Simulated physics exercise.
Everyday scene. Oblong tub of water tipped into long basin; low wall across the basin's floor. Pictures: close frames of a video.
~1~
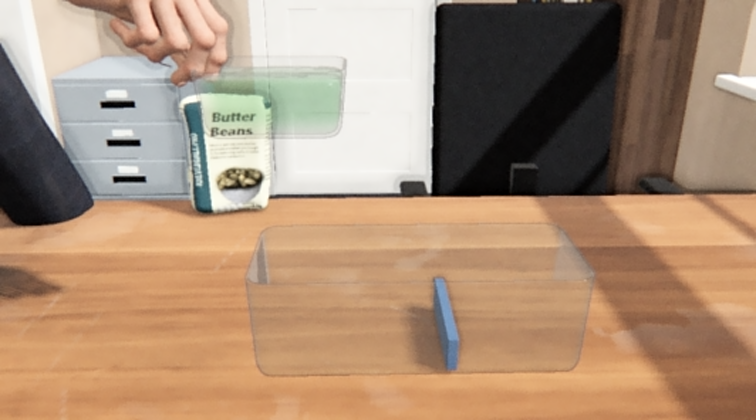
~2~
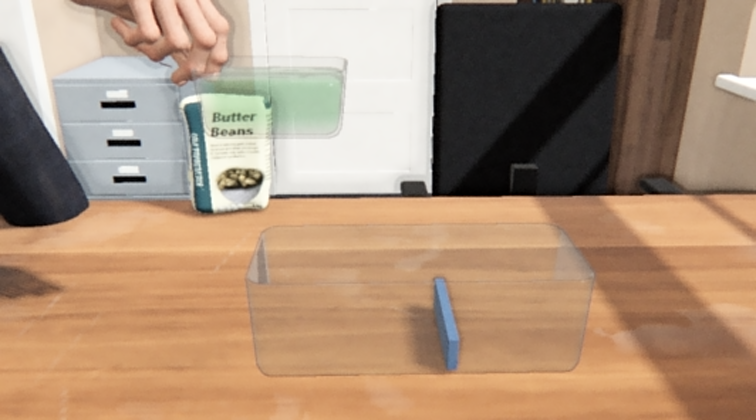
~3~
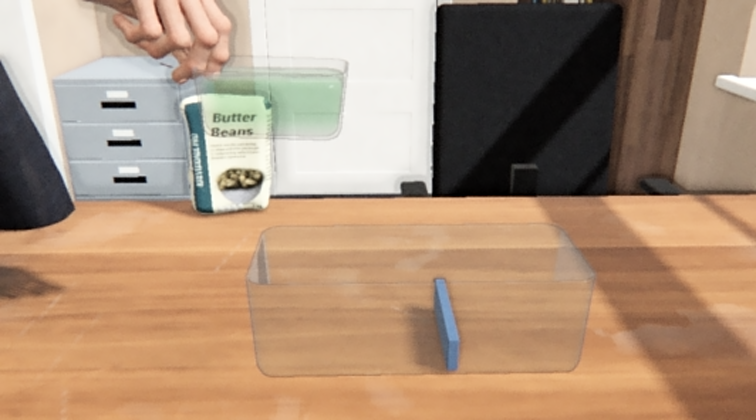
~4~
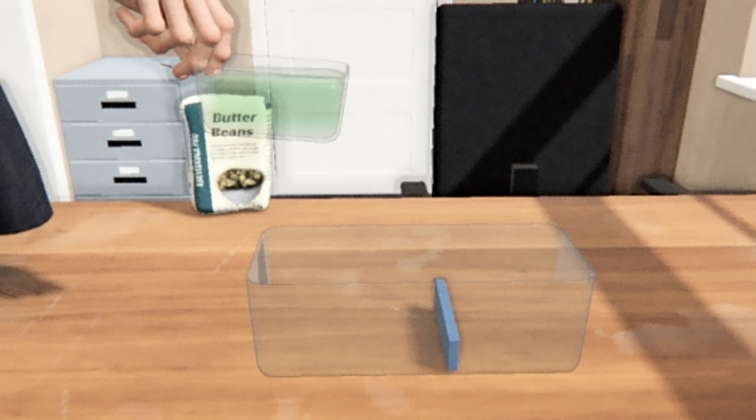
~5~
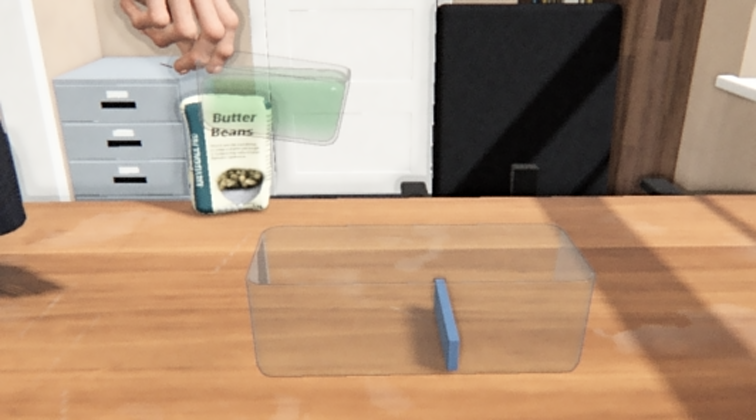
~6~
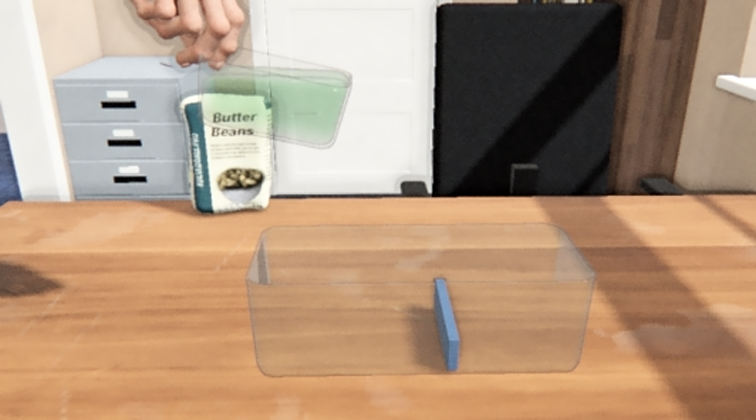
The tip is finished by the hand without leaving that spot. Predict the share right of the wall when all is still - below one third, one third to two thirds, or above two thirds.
The share right of the wall ends up below one third.
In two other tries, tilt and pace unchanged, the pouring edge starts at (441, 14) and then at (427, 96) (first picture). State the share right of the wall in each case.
You'd get around 75 per cent and then around 75 per cent.
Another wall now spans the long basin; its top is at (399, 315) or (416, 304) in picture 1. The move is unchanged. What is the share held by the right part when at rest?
Record: Case 1 near 65 %, case 2 near 55 %.
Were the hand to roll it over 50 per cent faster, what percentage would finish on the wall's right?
About 10 %.
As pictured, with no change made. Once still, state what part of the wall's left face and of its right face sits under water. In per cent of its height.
The left side sits at 50 per cent and the right side at 10.
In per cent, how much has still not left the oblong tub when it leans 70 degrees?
35 per cent or so.
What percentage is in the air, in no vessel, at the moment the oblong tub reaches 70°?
45 in a hundred.
A moment on, the oblong tub is tipped part way and 33 per cent is still to pour, 21 is left of the wall and 0 right of it.
Next, the oblong tub is tipped right over and 4 per cent is still to pour, 80 is left of the wall and 8 right of it.
Then the oblong tub is tipped right over and 0 per cent is still to pour, 88 is left of the wall and 9 right of it.
Later the oblong tub is tipped right over and 0 per cent is still to pour, 87 is left of the wall and 10 right of it.
At rest 87 per cent lies left of the wall, 10 right of it and 3 outside.
